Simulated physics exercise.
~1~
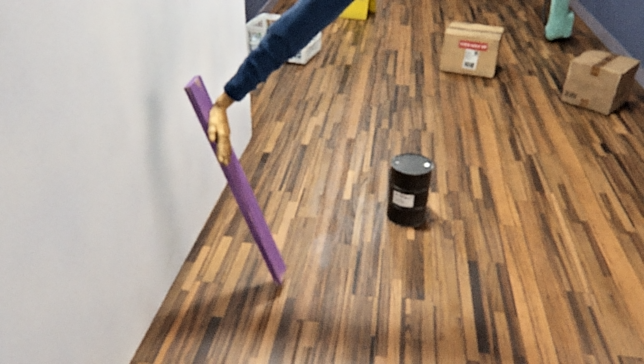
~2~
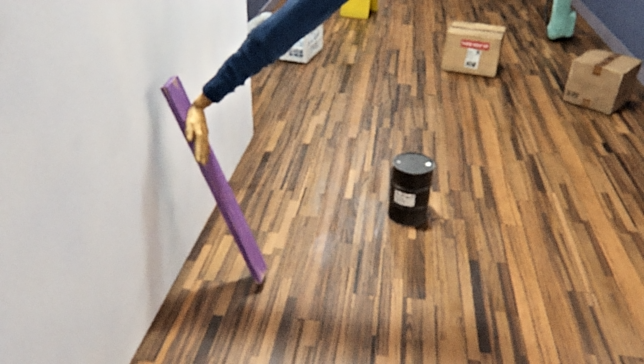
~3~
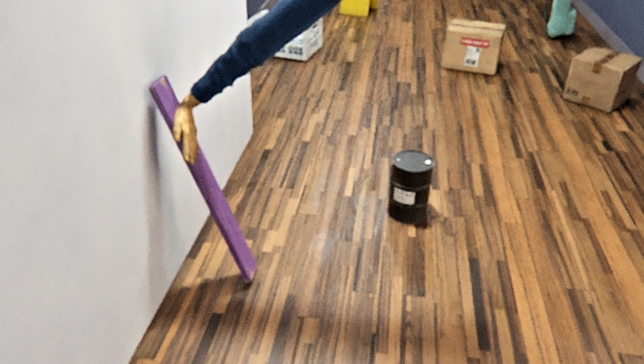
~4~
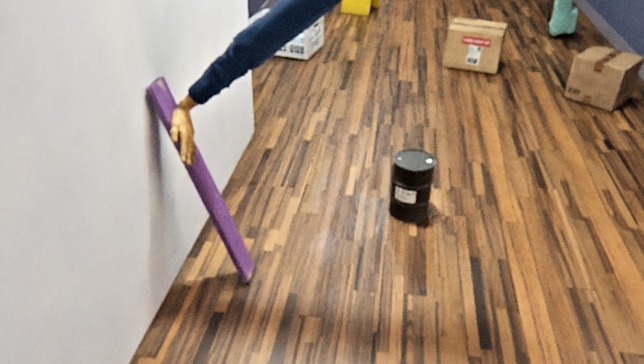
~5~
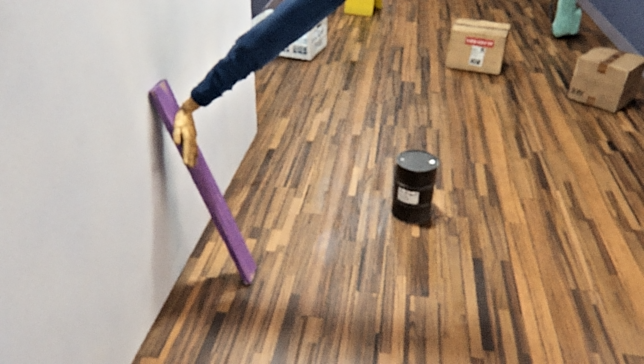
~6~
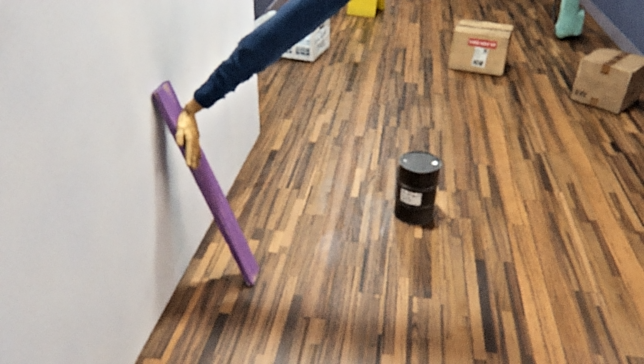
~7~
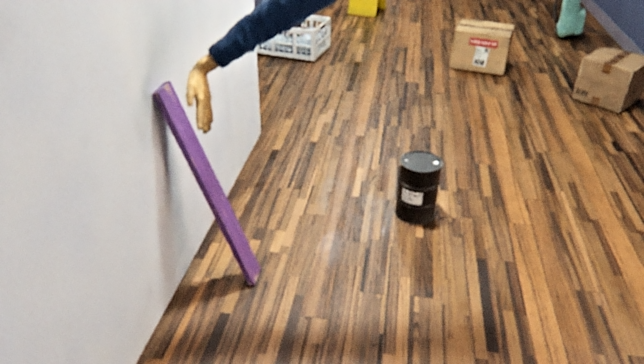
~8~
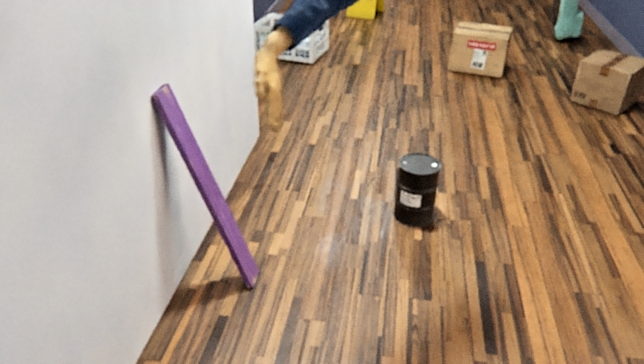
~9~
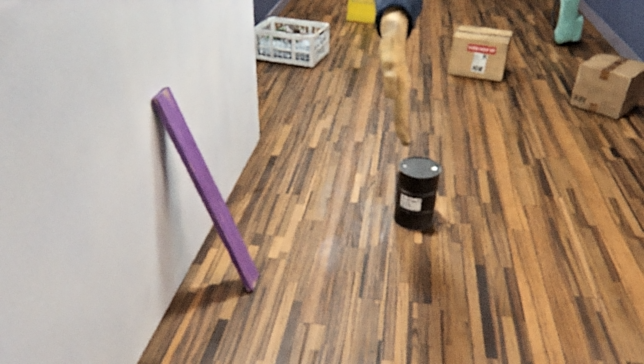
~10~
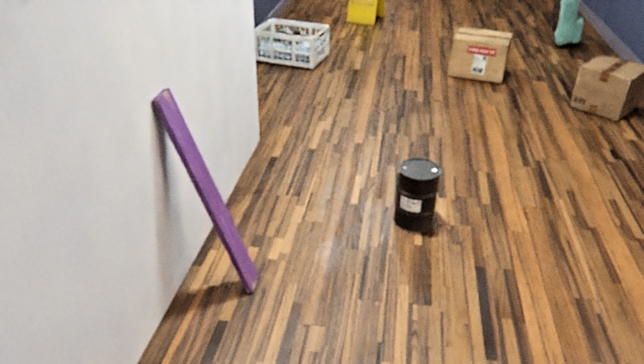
A purple plank was moved a short way left by a hand until it leaned against a bare white wall, near a black canister on the wooden floor, then the hand let go and withdrew, and the plank stayed leaning there.
